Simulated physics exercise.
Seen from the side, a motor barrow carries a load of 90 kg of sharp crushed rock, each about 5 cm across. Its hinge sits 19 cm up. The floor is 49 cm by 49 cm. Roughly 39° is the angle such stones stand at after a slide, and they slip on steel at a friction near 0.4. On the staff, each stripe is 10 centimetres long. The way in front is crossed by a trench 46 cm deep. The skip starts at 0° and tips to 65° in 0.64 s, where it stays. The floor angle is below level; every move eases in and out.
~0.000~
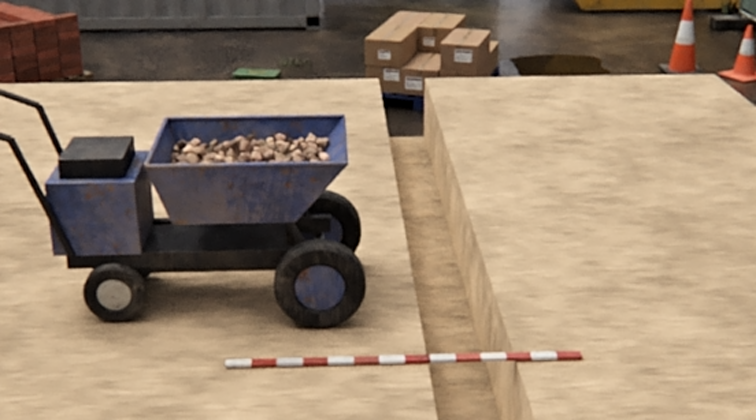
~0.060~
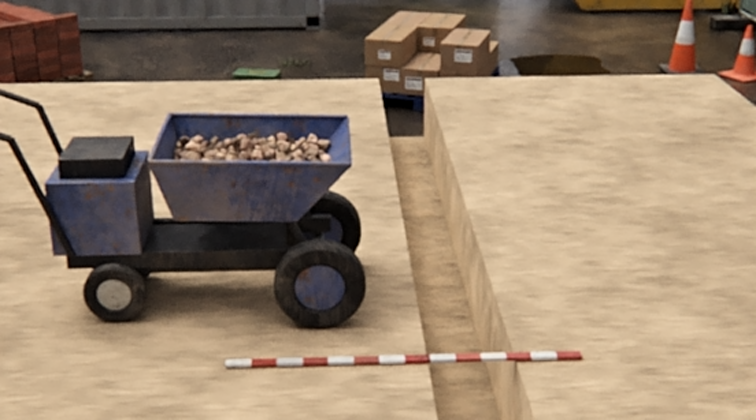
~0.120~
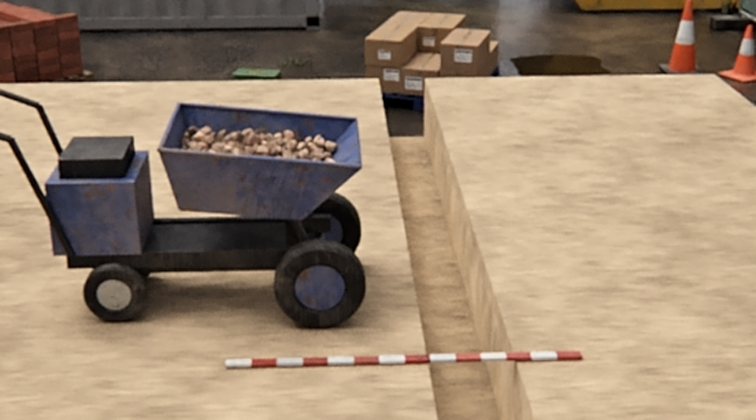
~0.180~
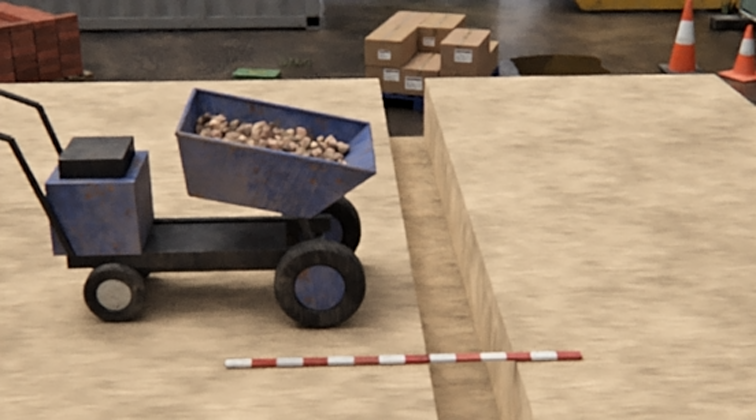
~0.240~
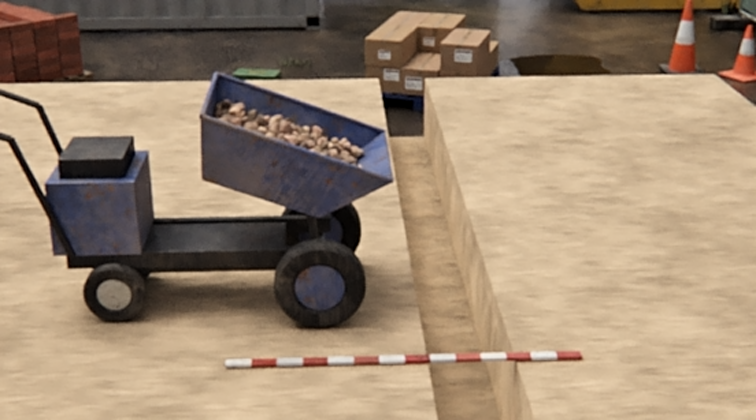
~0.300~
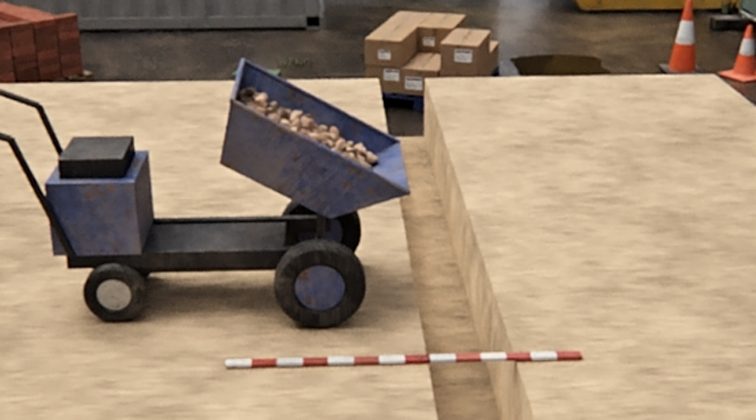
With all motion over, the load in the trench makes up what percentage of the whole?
It makes up about 41 percent of the whole load.
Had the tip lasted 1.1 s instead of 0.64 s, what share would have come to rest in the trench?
In that case, around 50%.
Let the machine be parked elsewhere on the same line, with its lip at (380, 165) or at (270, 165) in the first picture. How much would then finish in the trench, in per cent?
About 20 per cent from the first spot, about 55 from the second.
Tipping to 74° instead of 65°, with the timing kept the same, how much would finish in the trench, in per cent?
Close to 50 per cent then.
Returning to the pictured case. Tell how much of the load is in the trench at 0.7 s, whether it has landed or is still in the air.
About 10 per cent by then.
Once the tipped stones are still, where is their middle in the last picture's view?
Look at roughly (486, 357).
After 0.5 s the floor is at 55°; 100 % in the skip; the foremost stones are at (415, 208).
After 0.7 s the floor is at 65°; 89 % in the skip, 10 % in the trench; the foremost stones are at (499, 256).
After 1.1 s the floor is at 65°; 41 % in the skip, 24 % in the trench, 36 % past the trench; the foremost stones are at (633, 296).
After 3.0 s the floor is at 65°; 23 % in the skip, 41 % in the trench, 36 % past the trench; the foremost stones are at (715, 296).
